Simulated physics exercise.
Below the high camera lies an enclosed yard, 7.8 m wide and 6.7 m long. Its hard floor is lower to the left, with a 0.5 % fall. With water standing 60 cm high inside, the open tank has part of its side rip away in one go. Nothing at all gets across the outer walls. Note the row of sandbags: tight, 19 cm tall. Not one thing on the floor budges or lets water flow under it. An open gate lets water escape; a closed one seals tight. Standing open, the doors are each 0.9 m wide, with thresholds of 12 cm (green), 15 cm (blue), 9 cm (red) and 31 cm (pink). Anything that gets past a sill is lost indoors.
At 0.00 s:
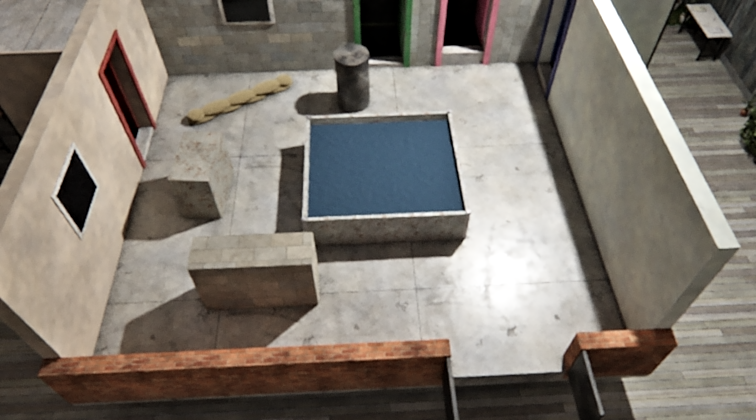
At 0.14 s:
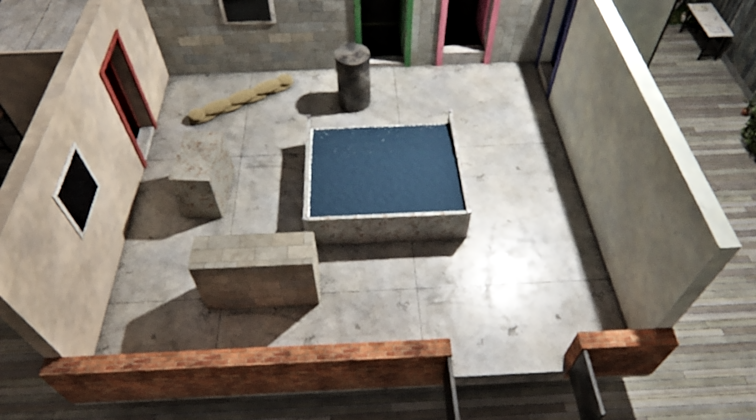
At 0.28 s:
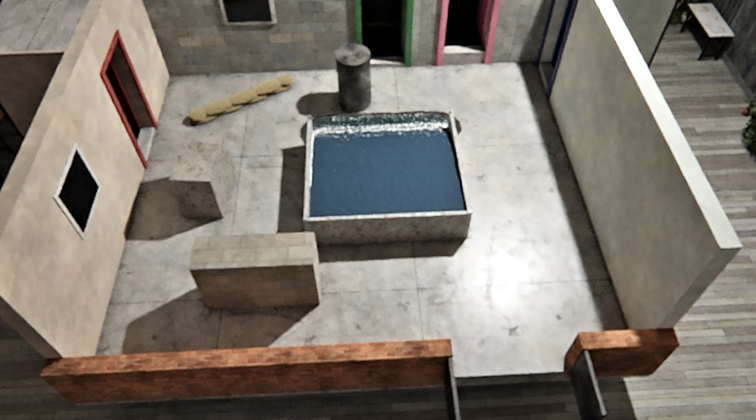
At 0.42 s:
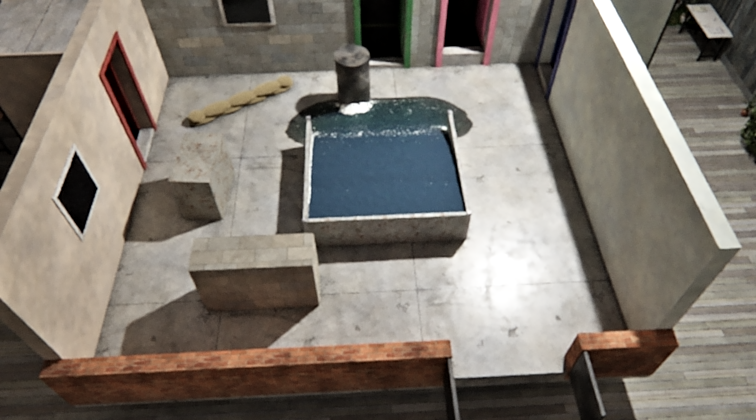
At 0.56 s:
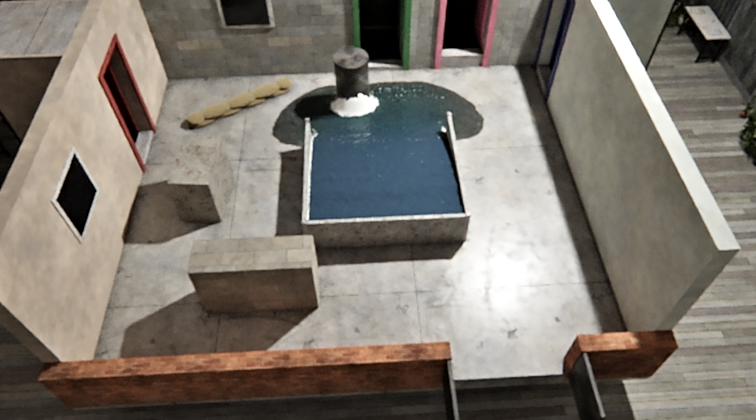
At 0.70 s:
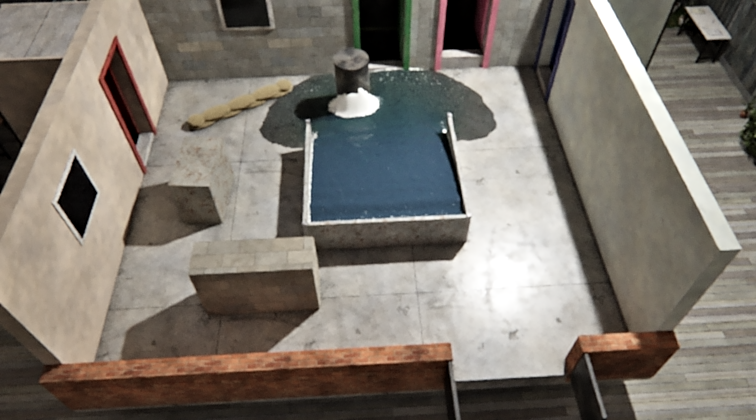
In the video, seen from above, a full open tank stands still in a walled yard before its far side gives way, and water pours out, foaming around a dark cylinder and spreading across the floor behind the tank.
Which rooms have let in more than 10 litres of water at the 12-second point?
The room behind the green door is above 10 litres; the room behind the blue door is above 10 litres; the room behind the red door is above 10 litres; the room behind the pink door is at or below 10 litres.
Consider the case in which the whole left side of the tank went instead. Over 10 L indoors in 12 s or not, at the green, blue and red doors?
Then it goes green fine, blue fine, red too high.
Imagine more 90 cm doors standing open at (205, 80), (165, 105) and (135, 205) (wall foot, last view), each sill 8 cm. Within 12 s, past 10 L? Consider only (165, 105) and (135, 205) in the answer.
Exceeded, exceeded.
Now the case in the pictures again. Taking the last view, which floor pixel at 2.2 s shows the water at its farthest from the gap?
(168, 87).
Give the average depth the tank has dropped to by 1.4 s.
Depth, averaged: Around 35 centimetres.
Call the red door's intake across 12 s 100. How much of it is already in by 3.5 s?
That works out near 0%.
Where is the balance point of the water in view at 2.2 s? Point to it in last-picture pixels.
I'd say somewhere around (380, 138).
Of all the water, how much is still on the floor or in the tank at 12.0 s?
Share still there: About 74 %.
After 1.4 s water covers 20 % of the floor and is deepest (42 cm) near (407, 76); green door 28 cm at the sill, 77 L in, blue door not reached, red door not reached, pink door 20 cm at the sill, 0 L in.
After 2.2 s water covers 30 % of the floor and is deepest (37 cm) near (416, 75); green door 32 cm at the sill, 184 L in, blue door 24 cm at the sill, 3 L in, red door not reached, pink door 27 cm at the sill, 0 L in.
After 3.5 s water covers 45 % of the floor and is deepest (30 cm) near (537, 81); green door 21 cm at the sill, 298 L in, blue door 30 cm at the sill, 112 L in, red door 11 cm at the sill, 1 L in, pink door 19 cm at the sill, 0 L in.
After 7.0 s water covers 85 % of the floor and is deepest (14 cm) near (143, 370); green door 8 cm at the sill, 333 L in, blue door 10 cm at the sill, 181 L in, red door 12 cm at the sill, 39 L in, pink door 10 cm at the sill, 0 L in.
After 12.0 s water covers 95 % of the floor and is deepest (10 cm) near (213, 172); green door 6 cm at the sill, 333 L in, blue door 4 cm at the sill, 181 L in, red door 8 cm at the sill, 45 L in, pink door 5 cm at the sill, 0 L in.
